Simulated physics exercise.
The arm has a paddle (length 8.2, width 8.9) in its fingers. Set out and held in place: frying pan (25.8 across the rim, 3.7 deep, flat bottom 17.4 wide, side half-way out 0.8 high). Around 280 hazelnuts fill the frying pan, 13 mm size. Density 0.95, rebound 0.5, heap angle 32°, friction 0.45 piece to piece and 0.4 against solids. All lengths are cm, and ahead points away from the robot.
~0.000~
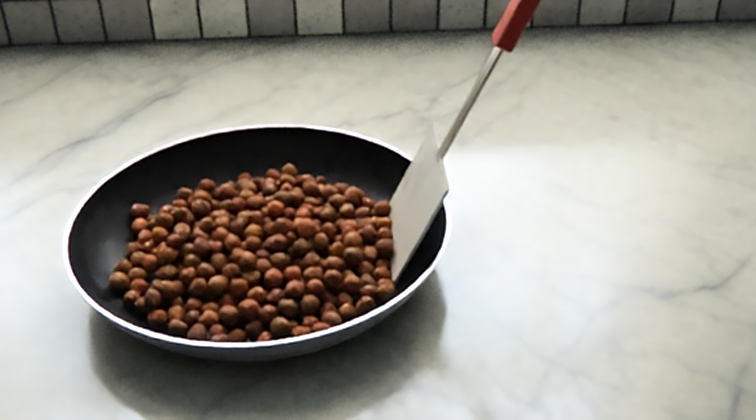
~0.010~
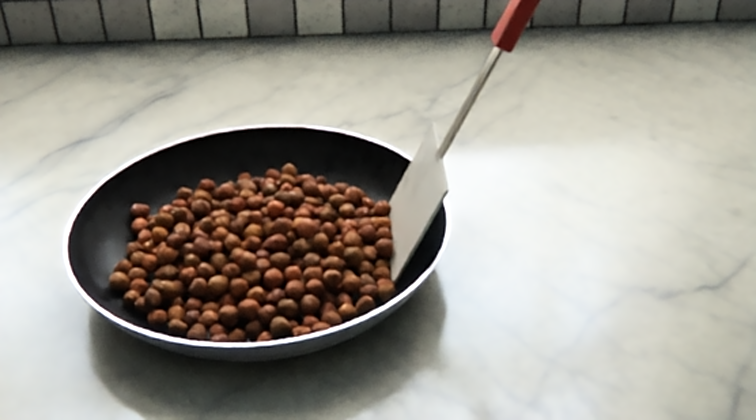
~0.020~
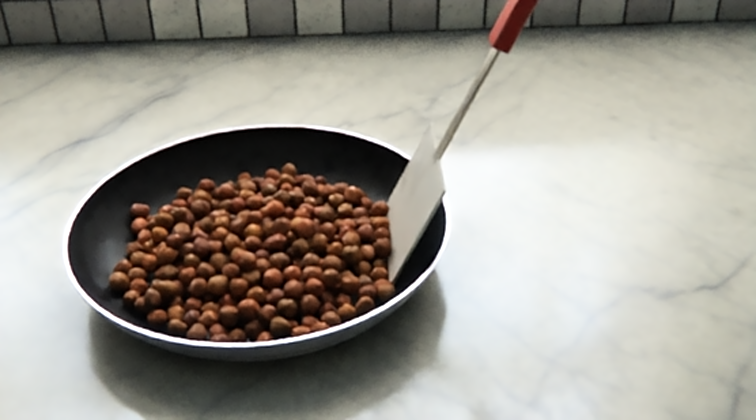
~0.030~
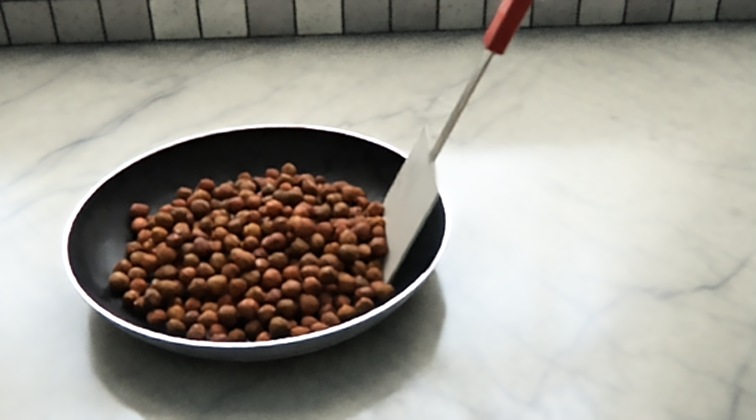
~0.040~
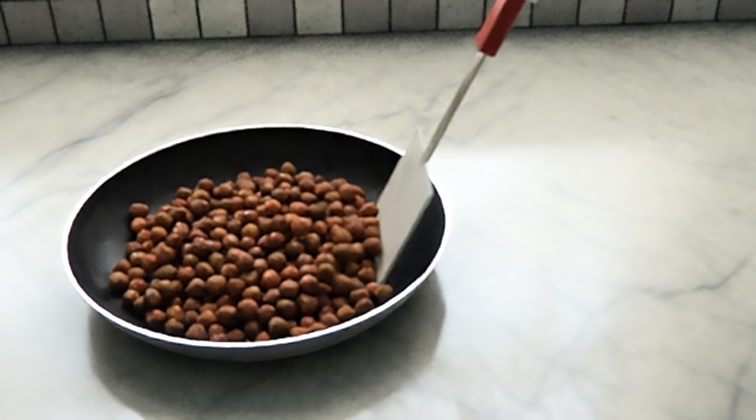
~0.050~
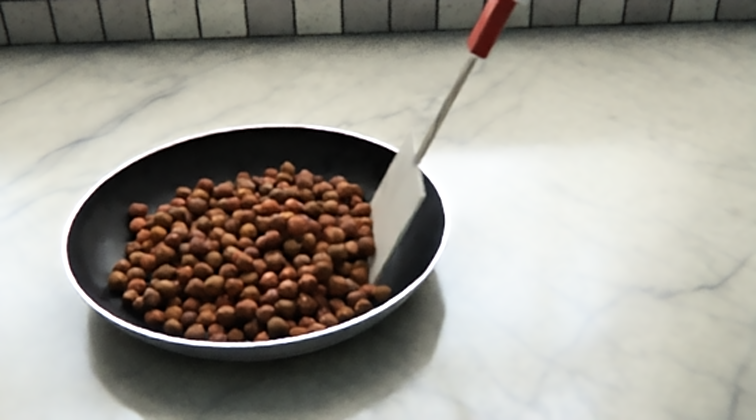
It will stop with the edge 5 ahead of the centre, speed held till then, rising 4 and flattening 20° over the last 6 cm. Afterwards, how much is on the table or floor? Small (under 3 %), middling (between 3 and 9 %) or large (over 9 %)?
Share on the table or floor: Small (under 3 %).
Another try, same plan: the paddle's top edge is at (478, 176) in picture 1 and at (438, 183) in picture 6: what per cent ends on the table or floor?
About 5 per cent.
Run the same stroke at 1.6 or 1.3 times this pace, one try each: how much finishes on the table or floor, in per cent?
Some 5 and 0 per cent.
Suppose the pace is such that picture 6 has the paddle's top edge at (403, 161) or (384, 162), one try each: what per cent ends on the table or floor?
Some 5 and 15 per cent.
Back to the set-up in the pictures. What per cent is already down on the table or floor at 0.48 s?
Some 0 per cent.
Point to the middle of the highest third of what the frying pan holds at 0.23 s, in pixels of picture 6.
Around (203, 225).
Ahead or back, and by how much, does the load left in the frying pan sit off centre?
About 4.0 cm ahead.
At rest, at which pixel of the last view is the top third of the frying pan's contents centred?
Around (160, 232).
By 0.14 s, sloping 65°, highest piece 4 above the table; 282 in the frying pan.
By 0.23 s, sloping 56°, highest piece 5 above the table; 282 in the frying pan.
By 0.48 s, sloping 45°, highest piece 5 above the table; 281 in the frying pan, 1 on the table or floor.
By 1.53 s, sloping 45°, highest piece 4 above the table; 281 in the frying pan, 1 on the table or floor.
Final count, 281 in the frying pan, 1 on the table or floor. That is 0 % on the table or floor.
